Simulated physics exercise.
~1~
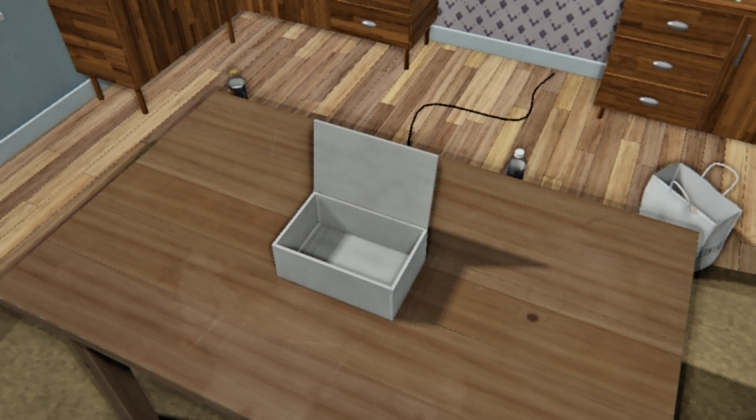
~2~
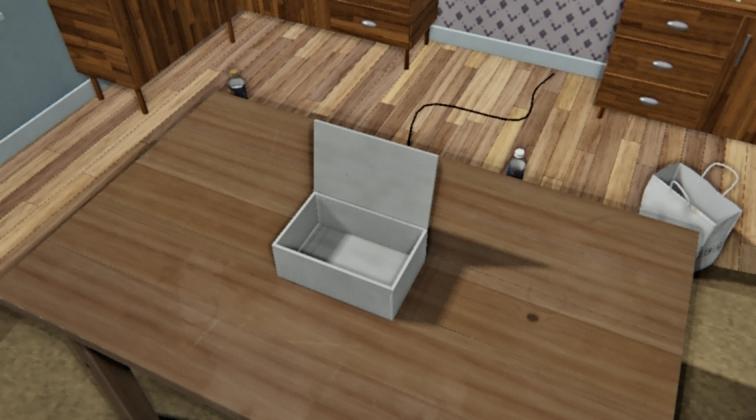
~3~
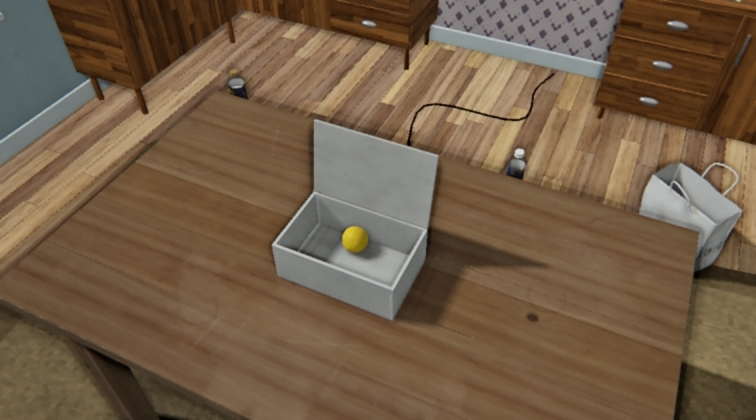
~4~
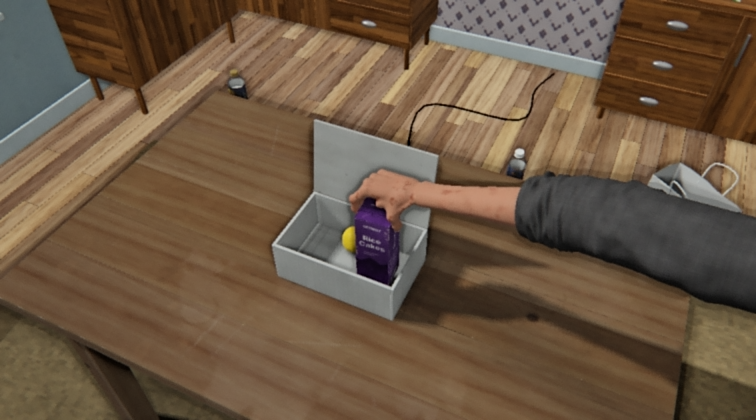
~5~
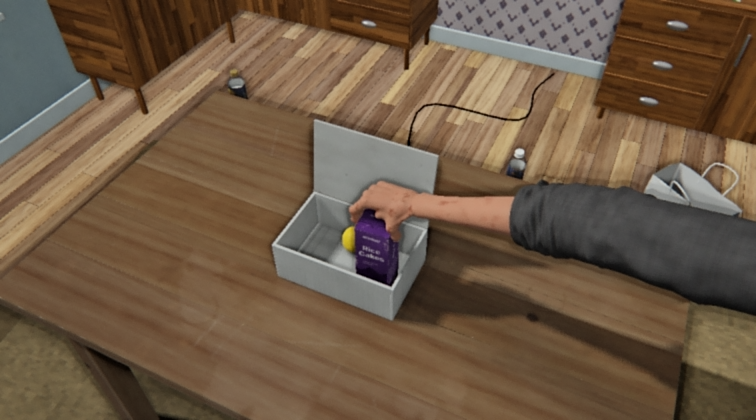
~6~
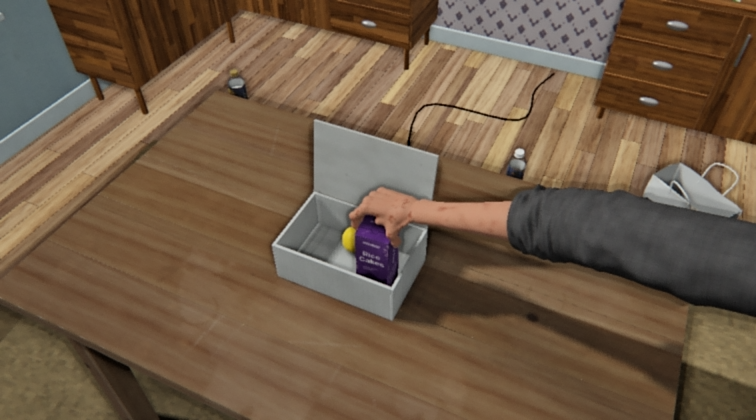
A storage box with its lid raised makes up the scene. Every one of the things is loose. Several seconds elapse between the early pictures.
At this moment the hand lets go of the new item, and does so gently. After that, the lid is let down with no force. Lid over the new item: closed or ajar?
Ajar.
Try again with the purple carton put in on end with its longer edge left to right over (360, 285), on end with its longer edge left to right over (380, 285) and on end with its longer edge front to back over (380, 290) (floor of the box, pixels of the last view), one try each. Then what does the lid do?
First try: It will not close; second try: It is held up; third try: It will not close.
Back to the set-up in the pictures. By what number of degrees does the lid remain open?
About 50° above the rim.
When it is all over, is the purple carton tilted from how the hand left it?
Observation: The purple carton keeps the set orientation.
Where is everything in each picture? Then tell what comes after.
The last thing is not in view yet, in the first picture.
The last thing is not in view yet, in the second picture.
The last thing is not in view yet; yellow lemon (355, 240), in the third picture.
Coming down; purple carton (378, 243), in the fourth picture.
Coming down; purple carton (377, 253), in the fifth picture.
Put in, still held; purple carton (378, 258), in the sixth picture.
Then, 1.20 s after the last picture, lid starting down.
Then, 1.50 s after the last picture, lid 66° above the rim.
At rest, lid 49° above the rim; both in place. Seen from the same camera at the end, purple carton near (378, 258).
